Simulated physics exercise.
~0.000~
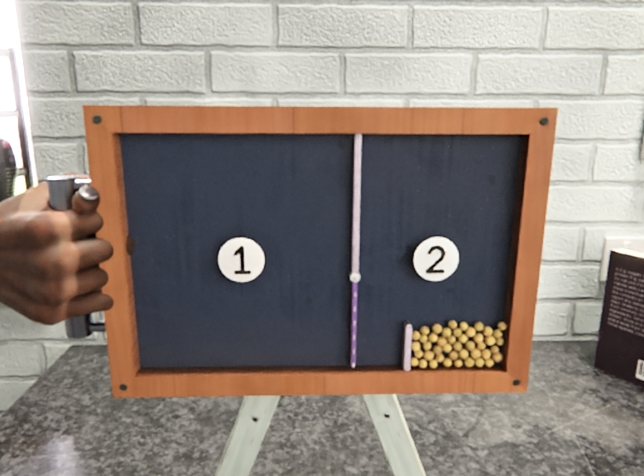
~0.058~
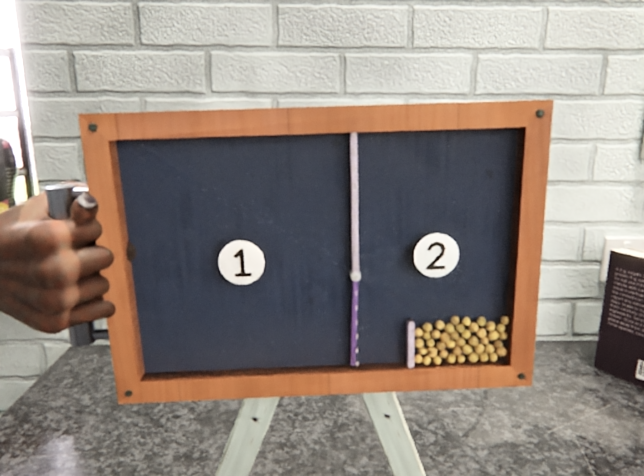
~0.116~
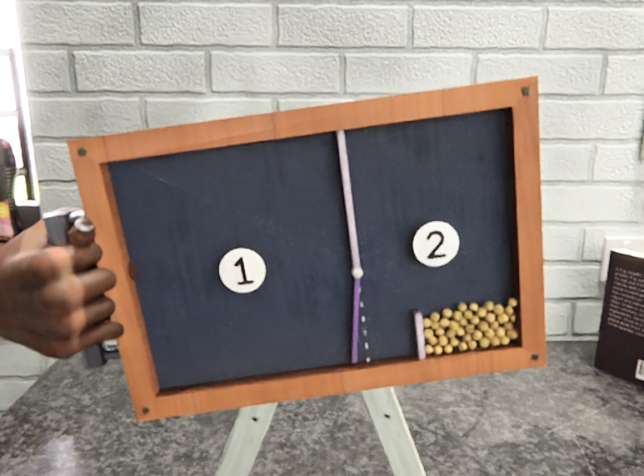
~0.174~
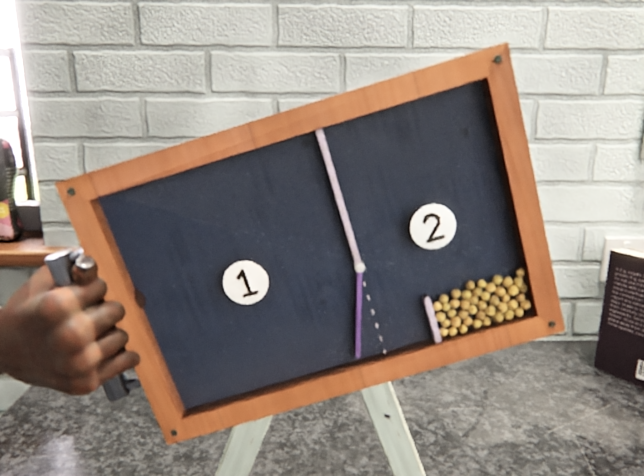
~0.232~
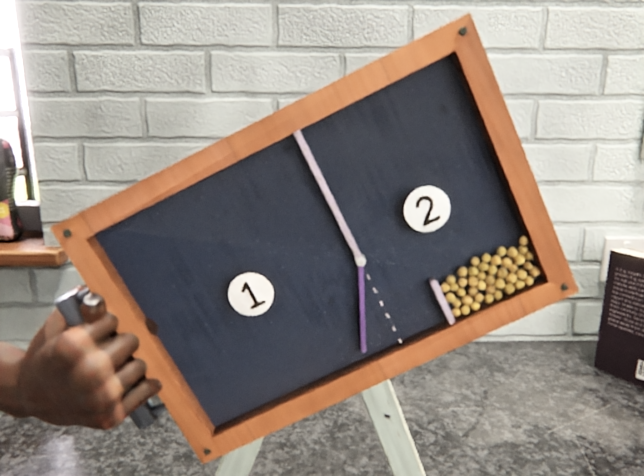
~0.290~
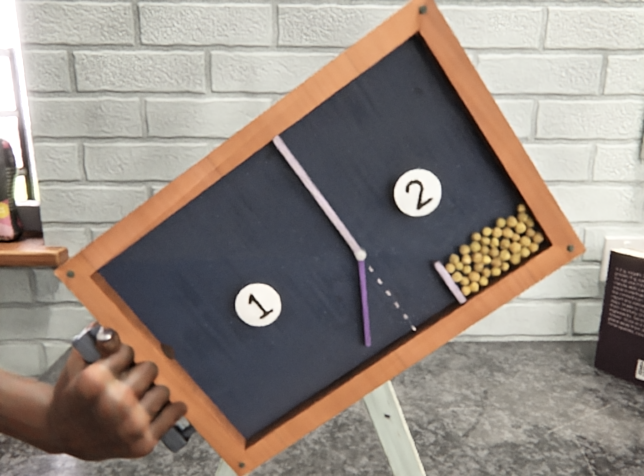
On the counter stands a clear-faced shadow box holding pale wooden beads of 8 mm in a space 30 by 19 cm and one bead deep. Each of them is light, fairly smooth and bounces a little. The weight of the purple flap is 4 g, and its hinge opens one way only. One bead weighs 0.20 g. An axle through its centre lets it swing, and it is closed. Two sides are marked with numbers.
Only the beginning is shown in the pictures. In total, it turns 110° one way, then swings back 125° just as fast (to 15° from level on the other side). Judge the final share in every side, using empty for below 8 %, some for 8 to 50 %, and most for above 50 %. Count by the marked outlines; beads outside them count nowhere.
My call: Side 1 most; side 2 some.
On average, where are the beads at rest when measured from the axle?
The middle sits around 3 cm left of it and 8 cm below it.
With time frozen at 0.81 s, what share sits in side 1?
It works out at about 5 percent.
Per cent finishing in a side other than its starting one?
65 %.
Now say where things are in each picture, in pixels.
In the first frame, level; about 40 beads; load centre (457, 345); top bead (452, 325); purple flap (355, 276); no. 1 (241, 260), no. 2 (436, 259).
In the second frame, turned 2° anticlockwise; load centre (460, 341); top bead (505, 320).
In the third frame, turned 8° anticlockwise; load centre (470, 327); top bead (512, 302); wall ends (356, 265), (417, 313).
In the fourth frame, turned 17° anticlockwise; load centre (481, 304); top bead (520, 273); purple flap (359, 266).
In the fifth frame, turned 27° anticlockwise; load centre (489, 279); top bead (524, 241).
In the sixth frame, turned 36° anticlockwise; load centre (493, 252); top bead (521, 208); purple flap (360, 254) tilted 6°; no. 1 (258, 305), no. 2 (418, 193).
After 0.81 s, it stands 110° anticlockwise; the beads' middle is in line with and 6 cm above the centre; no. 1, 5 %, no. 2, 95 %; purple flap open 50°.
After 1.26 s, it stands 48° anticlockwise; the beads' middle is in line with and 1 cm below the centre; no. 1, 35 %, no. 2, 65 %; purple flap open 50°.
After 1.71 s, it stands 15° clockwise; the beads' middle is 5 cm left of and 7 cm below the centre; no. 1, 65 %, no. 2, 35 %; purple flap open 30°.
At rest by 2.5 s, it stands 15° clockwise; no. 1, 65 %, no. 2, 35 %; purple flap open 26°.
